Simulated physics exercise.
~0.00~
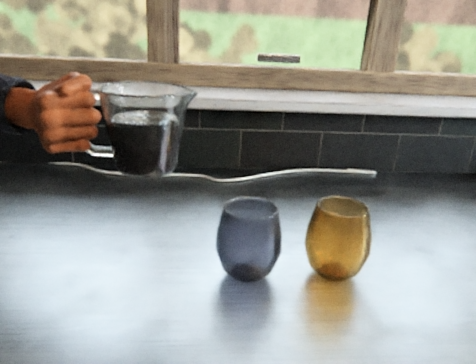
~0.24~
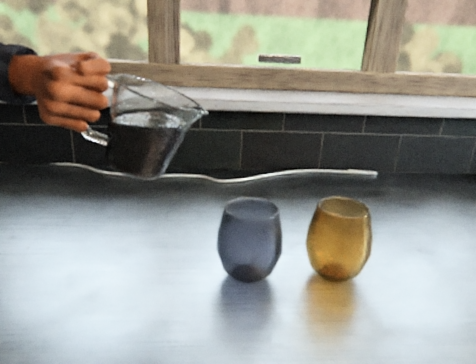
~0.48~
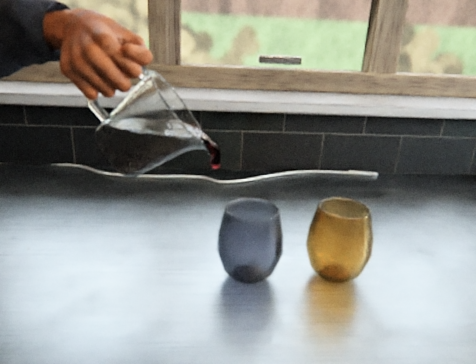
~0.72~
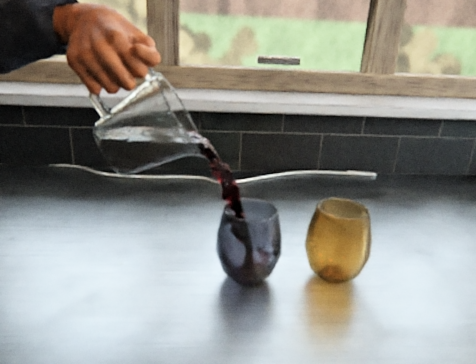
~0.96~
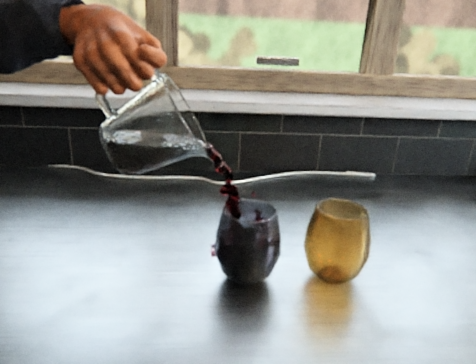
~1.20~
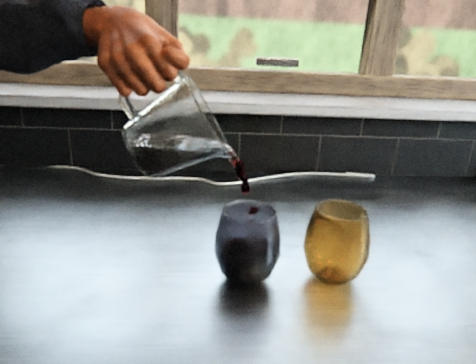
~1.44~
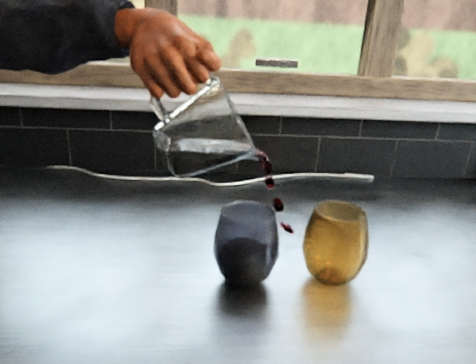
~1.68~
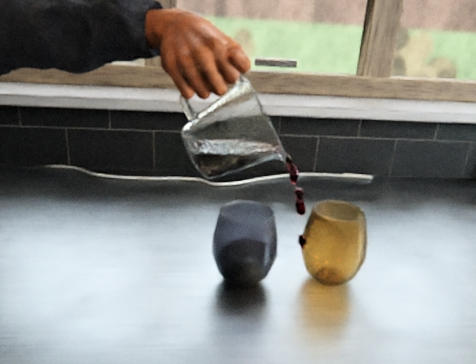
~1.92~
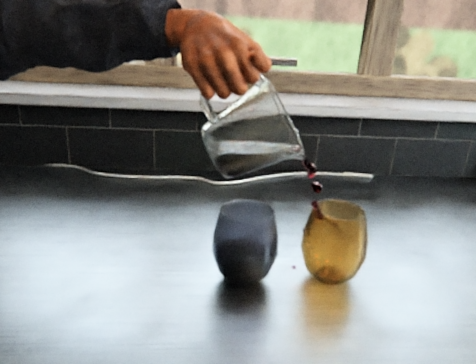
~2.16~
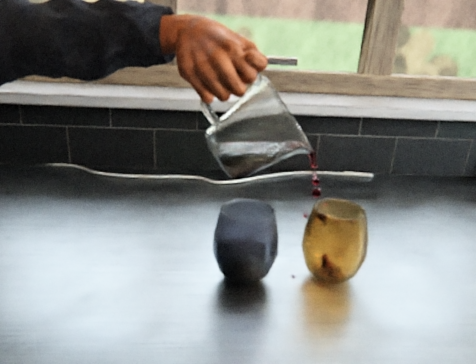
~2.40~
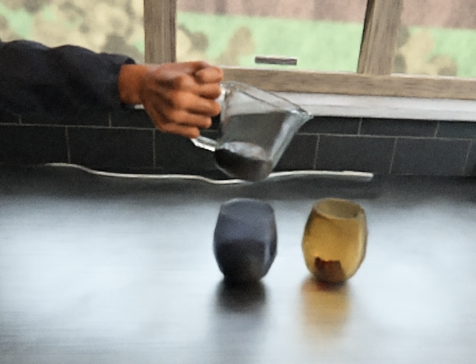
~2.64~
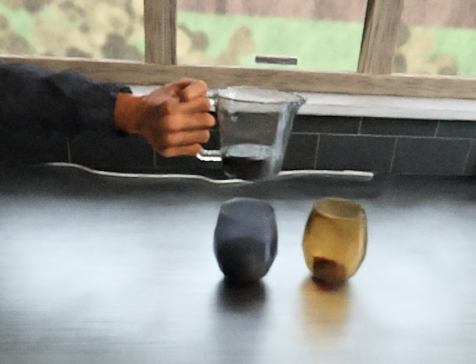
Hand pouring dark red wine from a glass jug into a blue-grey tumbler, then an amber one, spilling drops before righting it.
